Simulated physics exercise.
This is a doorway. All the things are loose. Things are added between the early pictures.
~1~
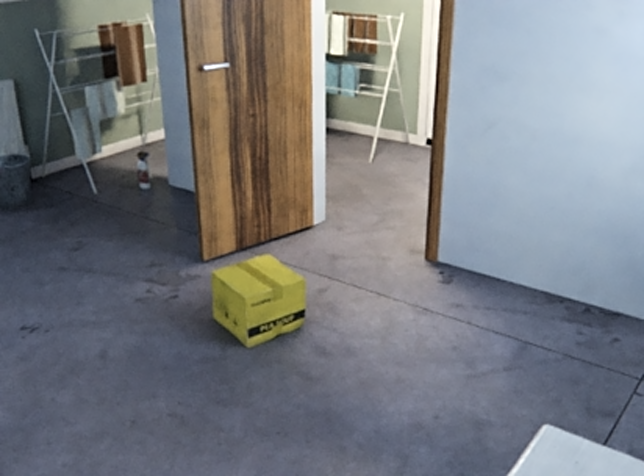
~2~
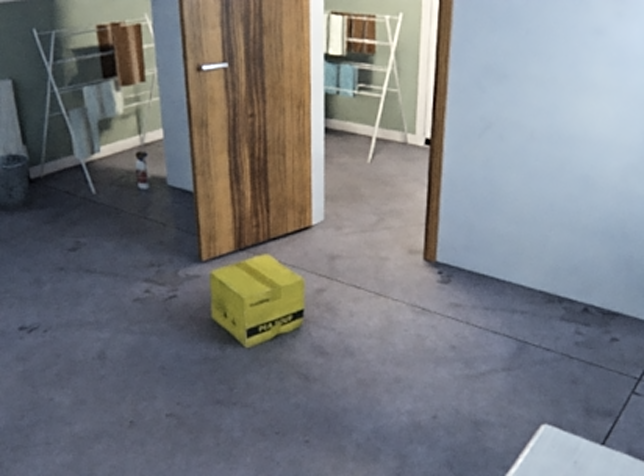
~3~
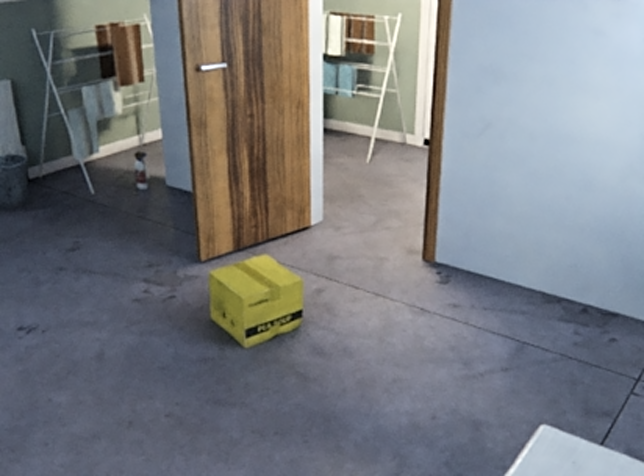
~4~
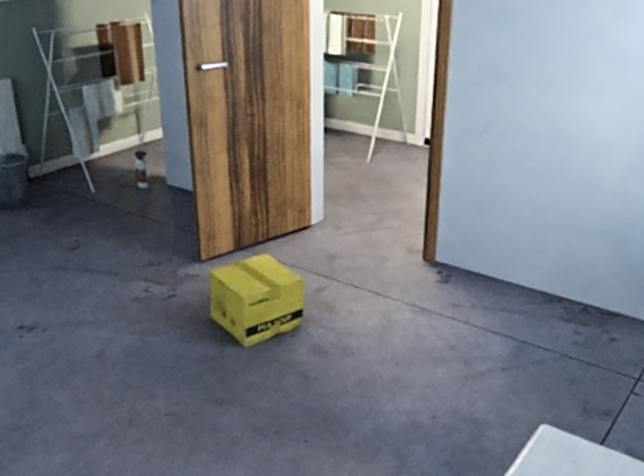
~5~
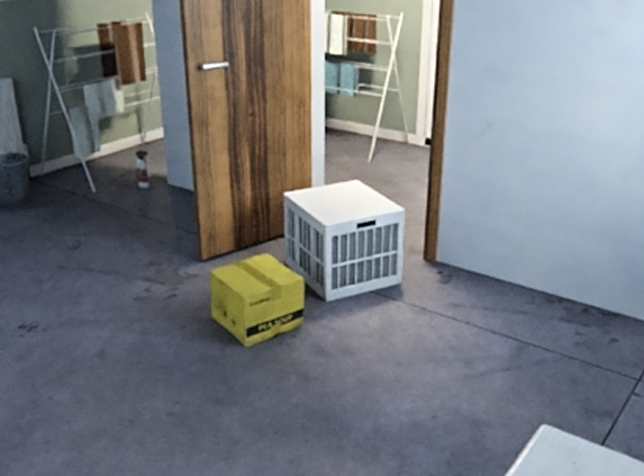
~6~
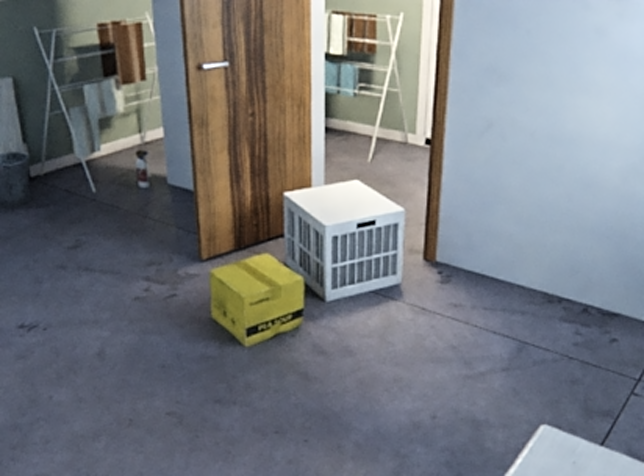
A white chest appears beside a yellow box near a wide-open door, and nothing else moves.
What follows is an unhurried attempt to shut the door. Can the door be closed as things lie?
Outcome: The door stops short.
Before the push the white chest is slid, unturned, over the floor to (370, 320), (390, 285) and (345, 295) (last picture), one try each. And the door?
First try: It shuts; second try: It stops short; third try: It jams.
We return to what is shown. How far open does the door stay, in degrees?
Some 70° open.
Then, 0.40 s on from there, open by 98°.
Then, 0.70 s on from there, open by 86°.
Then, 0.90 s on from there, open by 77°.
Then, 1.10 s on from there, open by 69°.
In the end, open by 69°; both unmoved. At the end, from the last picture's camera, white chest near (344, 238).
